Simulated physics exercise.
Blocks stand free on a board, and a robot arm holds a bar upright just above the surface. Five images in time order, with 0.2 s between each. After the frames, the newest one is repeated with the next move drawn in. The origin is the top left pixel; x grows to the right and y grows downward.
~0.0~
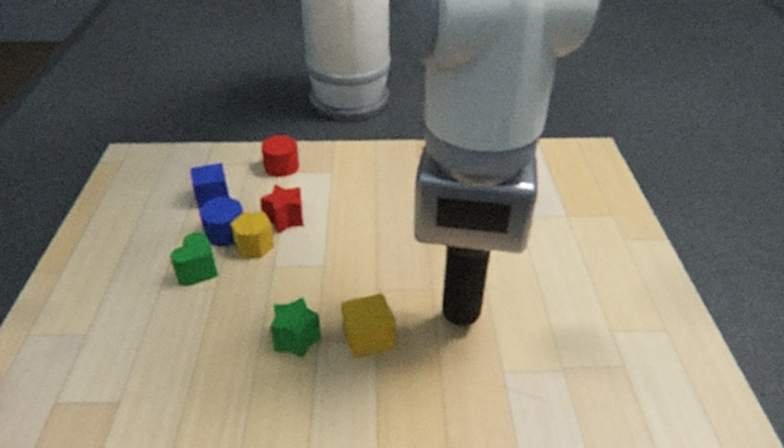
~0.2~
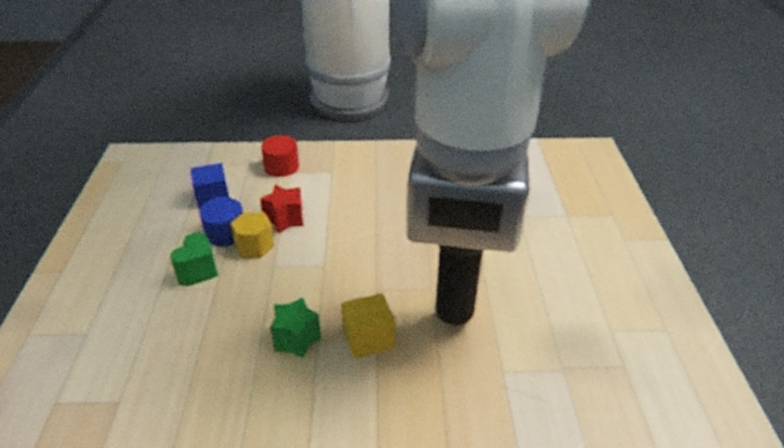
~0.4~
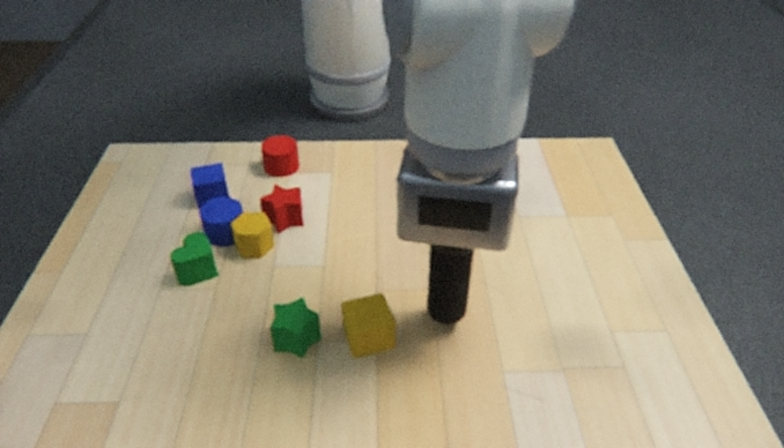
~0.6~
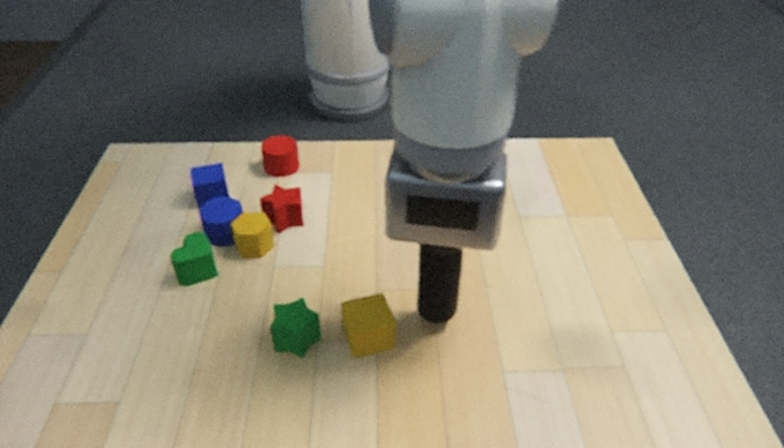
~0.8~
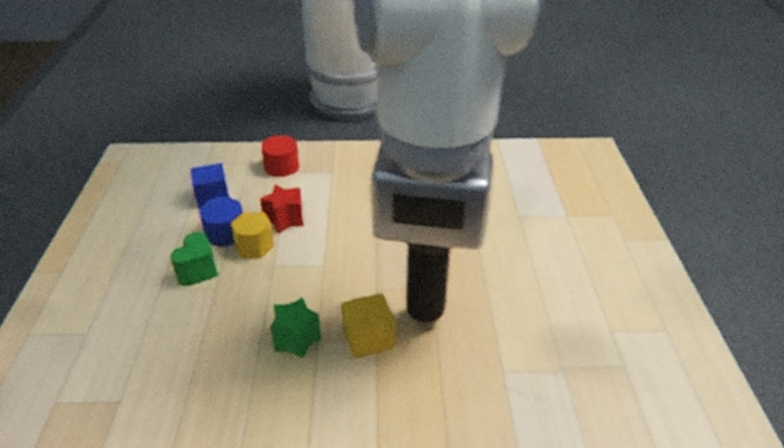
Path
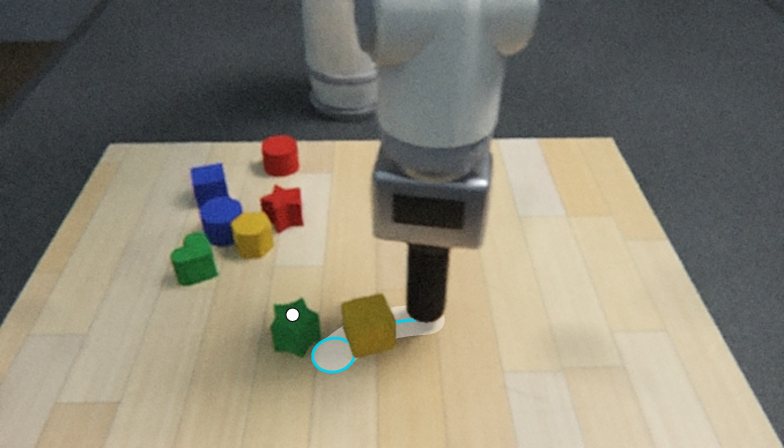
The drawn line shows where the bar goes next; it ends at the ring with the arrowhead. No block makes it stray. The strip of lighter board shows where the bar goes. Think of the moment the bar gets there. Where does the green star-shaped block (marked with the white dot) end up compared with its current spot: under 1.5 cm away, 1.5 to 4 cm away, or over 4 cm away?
Once the path is done, the green star-shaped block lies within 1.5 cm of its present place.
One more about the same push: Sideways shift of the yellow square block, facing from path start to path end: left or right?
It goes left.
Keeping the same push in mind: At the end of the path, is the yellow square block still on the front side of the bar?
Answer: Yes.
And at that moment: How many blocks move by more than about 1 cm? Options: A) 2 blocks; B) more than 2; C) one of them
C (one of them)
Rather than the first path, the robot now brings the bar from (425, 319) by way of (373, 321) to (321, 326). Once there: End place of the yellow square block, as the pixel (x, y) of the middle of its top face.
Just about (319, 335).
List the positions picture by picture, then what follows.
In the first frame, bar tip (461, 312); block tops, green star-shaped block (293, 315); yellow square block (368, 312).
In the second frame, bar (455, 312); blocks unchanged.
In the third frame, bar (446, 311); blocks unchanged.
In the fourth frame, bar (437, 310); blocks unchanged.
In the fifth frame, bar (425, 309); green star-shaped block (293, 315); yellow square block (368, 312).
Path on the board, from (425, 319) over (391, 323) and (360, 335) to (334, 355); the dot is on the green star-shaped block.
On the path given first. Halfway along, bar (374, 319); yellow square block (338, 326), turned 20° anticlockwise.
At the end, bar (333, 345); green star-shaped block (287, 315); yellow square block (294, 355), turned 25° anticlockwise.
